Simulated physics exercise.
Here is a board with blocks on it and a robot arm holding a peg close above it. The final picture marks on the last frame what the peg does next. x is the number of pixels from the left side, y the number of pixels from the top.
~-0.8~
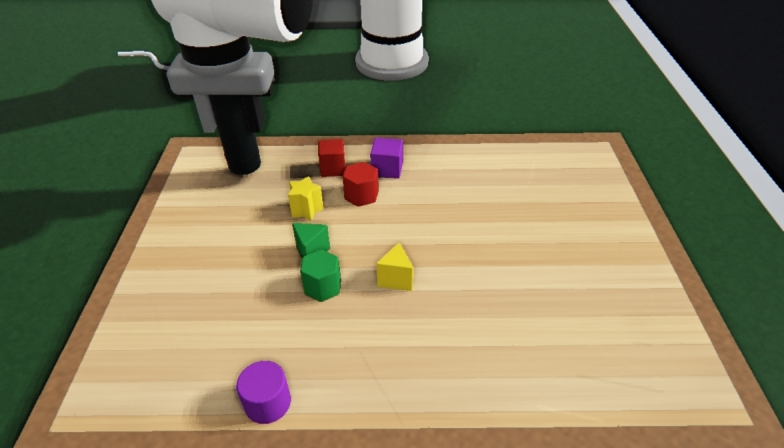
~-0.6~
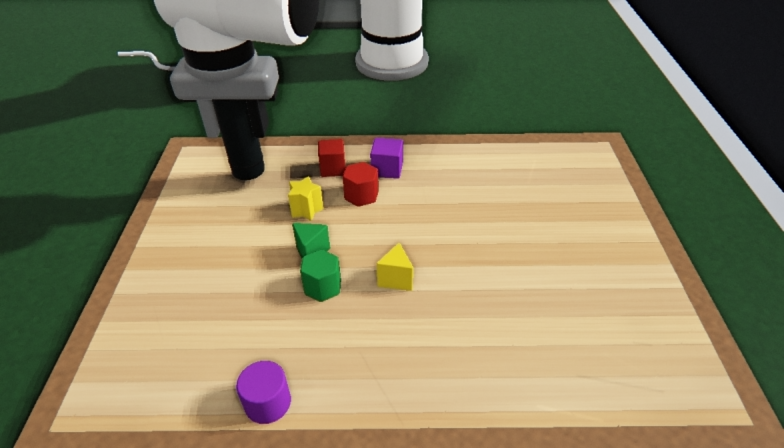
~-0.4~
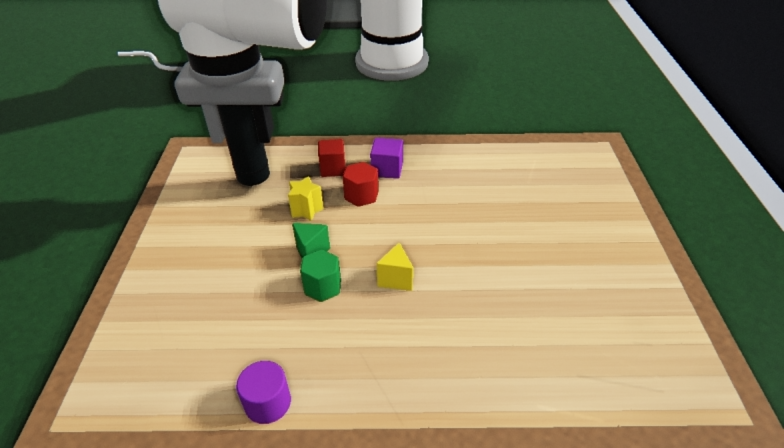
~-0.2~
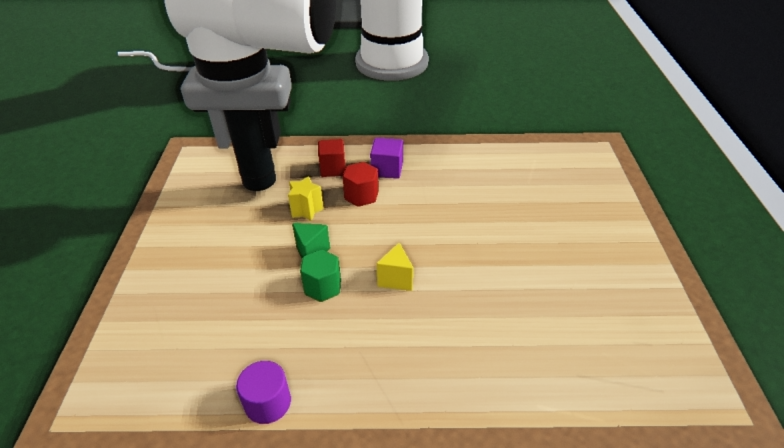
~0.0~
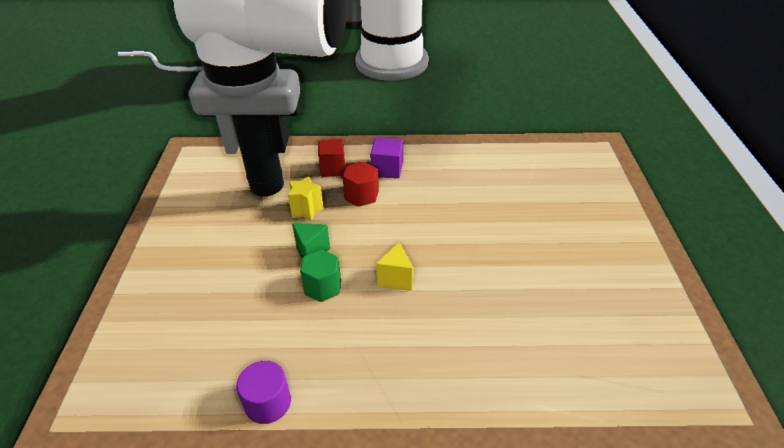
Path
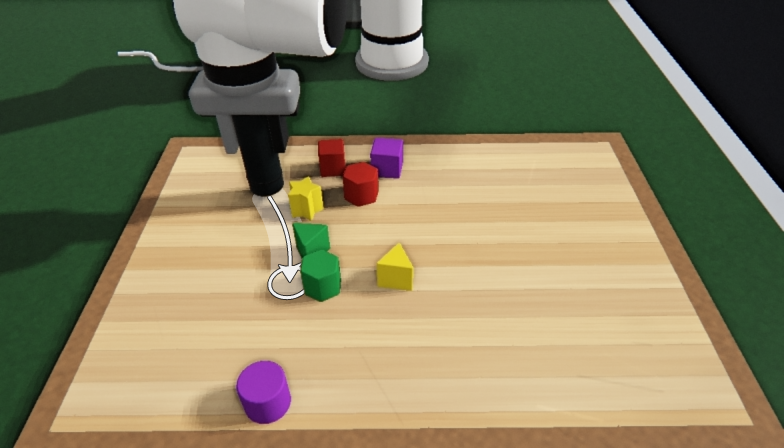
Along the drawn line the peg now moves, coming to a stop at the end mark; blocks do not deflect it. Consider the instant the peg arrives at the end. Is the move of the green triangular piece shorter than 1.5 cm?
No, that is not how it ends up.
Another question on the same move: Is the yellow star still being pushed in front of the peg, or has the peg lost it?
The peg moves past it.
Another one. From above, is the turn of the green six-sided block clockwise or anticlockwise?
With the clock.
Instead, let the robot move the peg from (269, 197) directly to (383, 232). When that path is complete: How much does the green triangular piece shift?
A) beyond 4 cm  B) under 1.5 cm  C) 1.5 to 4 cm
The answer is B.
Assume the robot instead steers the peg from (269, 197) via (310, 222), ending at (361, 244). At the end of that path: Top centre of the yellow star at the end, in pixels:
Close to (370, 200).
Drawn move, from (269, 197) over (282, 221) and (289, 249) to (290, 282).
What follows on the original path. One third of the way, peg at (280, 210); yellow star at (307, 189), turned 20° anticlockwise.
Two thirds of the way, peg at (287, 239); yellow star at (308, 189), turned 30° anticlockwise; green triangular piece at (317, 238), turned 30° anticlockwise; green six-sided block at (323, 266), turned 15° clockwise.
At the end, peg at (287, 272); yellow star at (308, 189), turned 30° anticlockwise; green triangular piece at (319, 246), turned 95° anticlockwise; green six-sided block at (327, 269), turned 20° clockwise; red square still.
